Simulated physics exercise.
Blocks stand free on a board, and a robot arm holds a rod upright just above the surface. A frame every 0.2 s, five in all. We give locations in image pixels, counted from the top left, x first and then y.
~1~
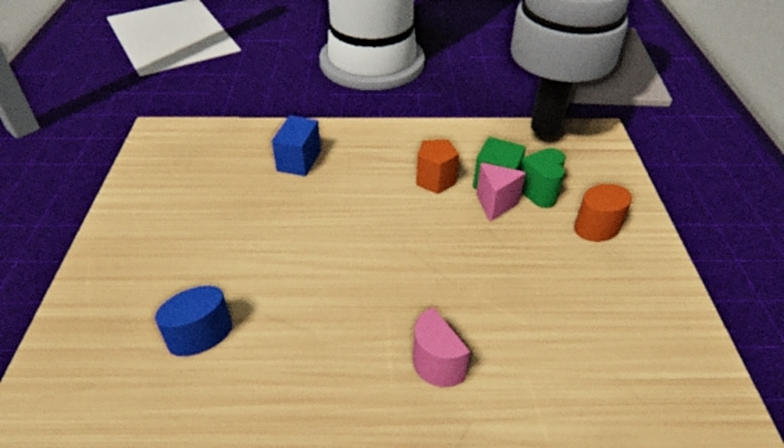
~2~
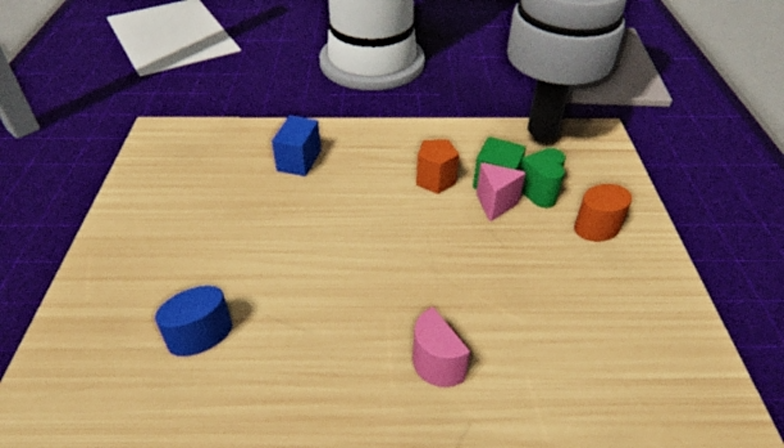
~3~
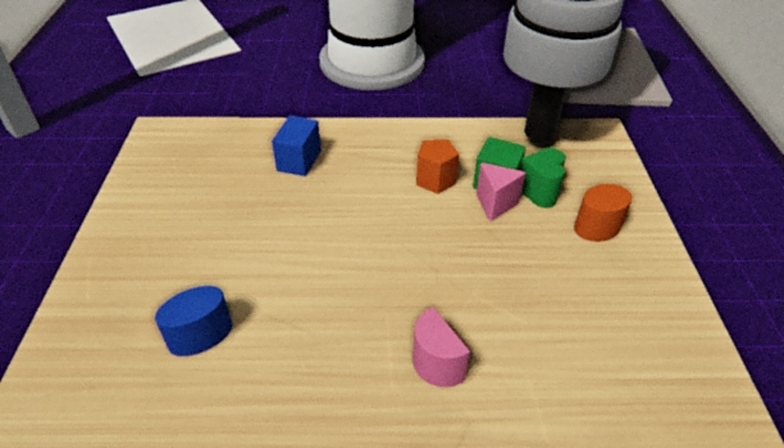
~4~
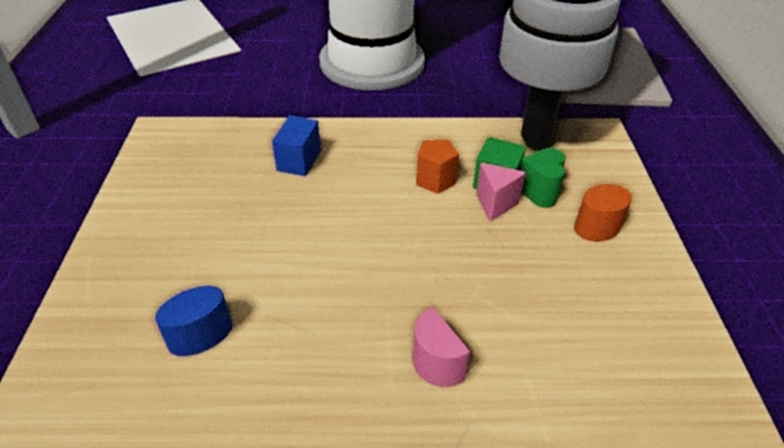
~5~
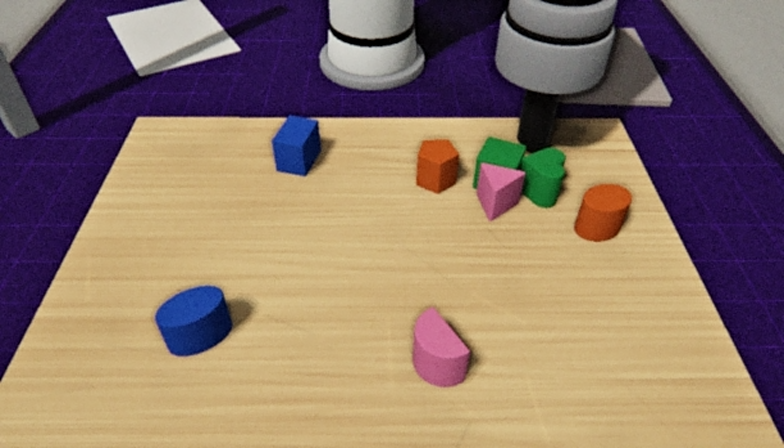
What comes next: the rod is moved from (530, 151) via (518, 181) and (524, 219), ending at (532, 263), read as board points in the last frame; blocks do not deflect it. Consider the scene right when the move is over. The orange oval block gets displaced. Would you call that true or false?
True.
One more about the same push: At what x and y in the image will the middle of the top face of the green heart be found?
Pixel (570, 191).
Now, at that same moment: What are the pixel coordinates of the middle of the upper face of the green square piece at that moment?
Around pixel (488, 175).
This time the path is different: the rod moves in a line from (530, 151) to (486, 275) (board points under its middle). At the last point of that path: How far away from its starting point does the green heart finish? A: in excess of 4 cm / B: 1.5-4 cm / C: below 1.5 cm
B: 1.5-4 cm.
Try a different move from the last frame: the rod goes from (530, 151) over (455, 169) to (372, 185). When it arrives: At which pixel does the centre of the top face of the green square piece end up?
If I read the scene right, the answer is (487, 158).
On the path given first. One third of the way, rod (521, 170); pink triangle (482, 187); green square piece (494, 163), turned 25° clockwise; green heart (553, 168), turned 15° anticlockwise.
Two thirds of the way, rod (527, 208); pink triangle (462, 196); green square piece (488, 175), turned 65° clockwise; green heart (569, 190), turned 55° anticlockwise; orange oval block (620, 200).
At the end, rod (535, 251); pink triangle (462, 196); green square piece (488, 175), turned 65° clockwise; green heart (570, 191), turned 60° anticlockwise; orange oval block (620, 200).
